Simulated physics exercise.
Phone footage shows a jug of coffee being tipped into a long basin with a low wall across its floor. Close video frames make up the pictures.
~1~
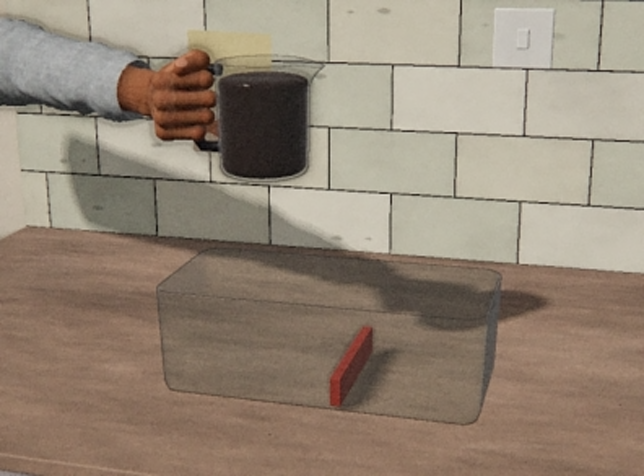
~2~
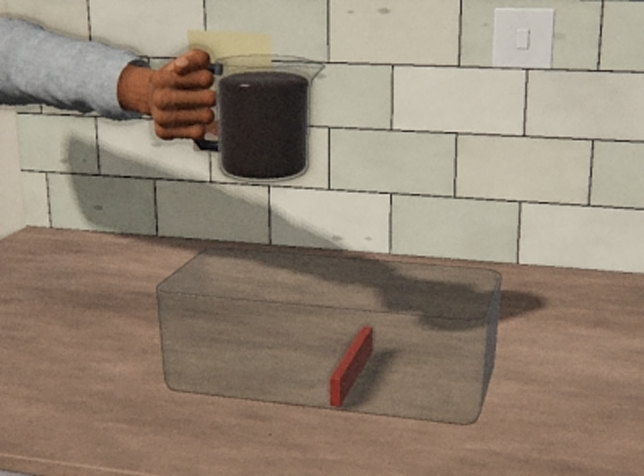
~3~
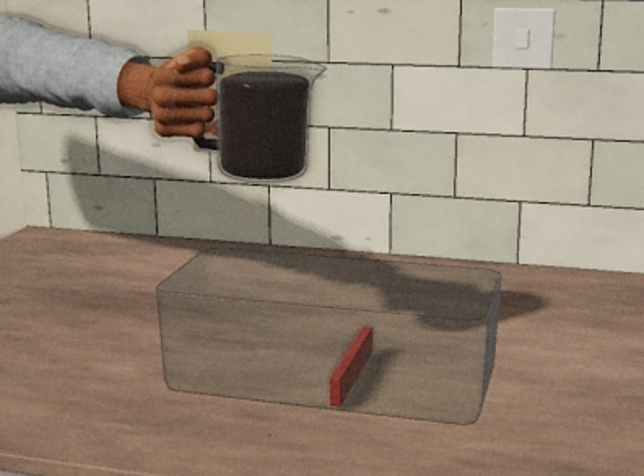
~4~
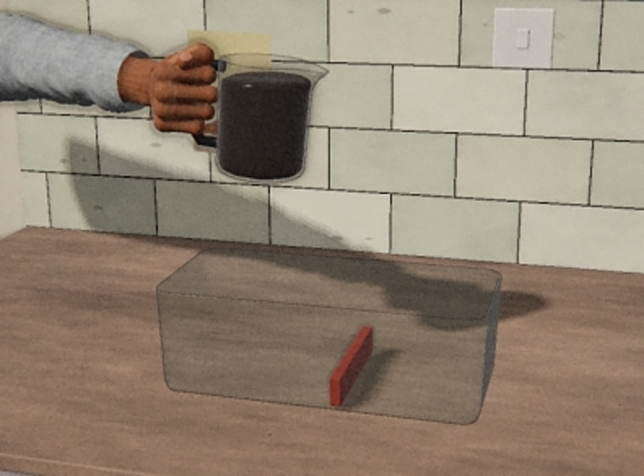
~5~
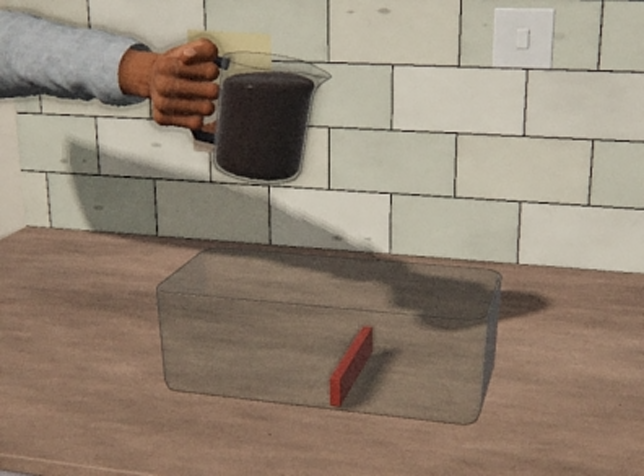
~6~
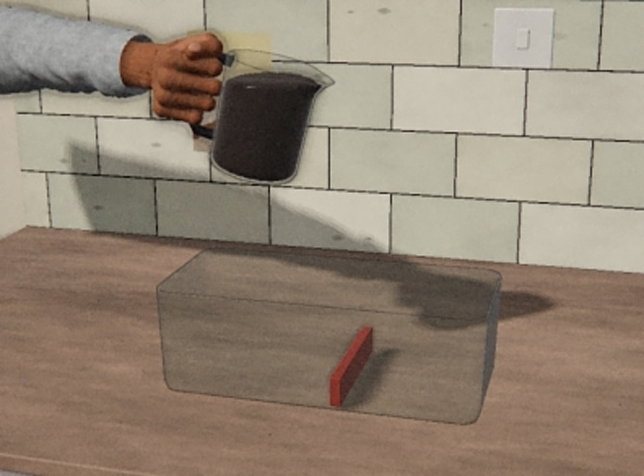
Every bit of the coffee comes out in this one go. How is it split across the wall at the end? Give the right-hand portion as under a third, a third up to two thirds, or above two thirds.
The share right of the wall is the greater part, past two thirds.
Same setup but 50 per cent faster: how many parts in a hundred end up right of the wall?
Roughly 85 %.
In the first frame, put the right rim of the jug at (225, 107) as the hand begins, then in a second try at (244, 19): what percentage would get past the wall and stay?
In turn 10 and 15 in a hundred.
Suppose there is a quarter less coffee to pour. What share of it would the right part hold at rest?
90 %.
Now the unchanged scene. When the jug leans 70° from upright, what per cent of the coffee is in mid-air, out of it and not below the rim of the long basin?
Something close to 15 percent of it.
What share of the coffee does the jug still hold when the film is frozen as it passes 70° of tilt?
About 80 % remains.
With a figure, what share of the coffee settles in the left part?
Share approx. 10 %.
A moment on, the jug is tipped part way and 78 per cent is still to pour, 0 is left of the wall and 5 right of it.
Next, the jug is tipped right over and 21 per cent is still to pour, 2 is left of the wall and 54 right of it.
Then the jug is tipped right over and 1 per cent is still to pour, 8 is left of the wall and 88 right of it.
Later the jug is tipped right over and 0 per cent is still to pour, 10 is left of the wall and 88 right of it.
Finally, 10 per cent lies left of the wall, 88 right of it and 2 outside.
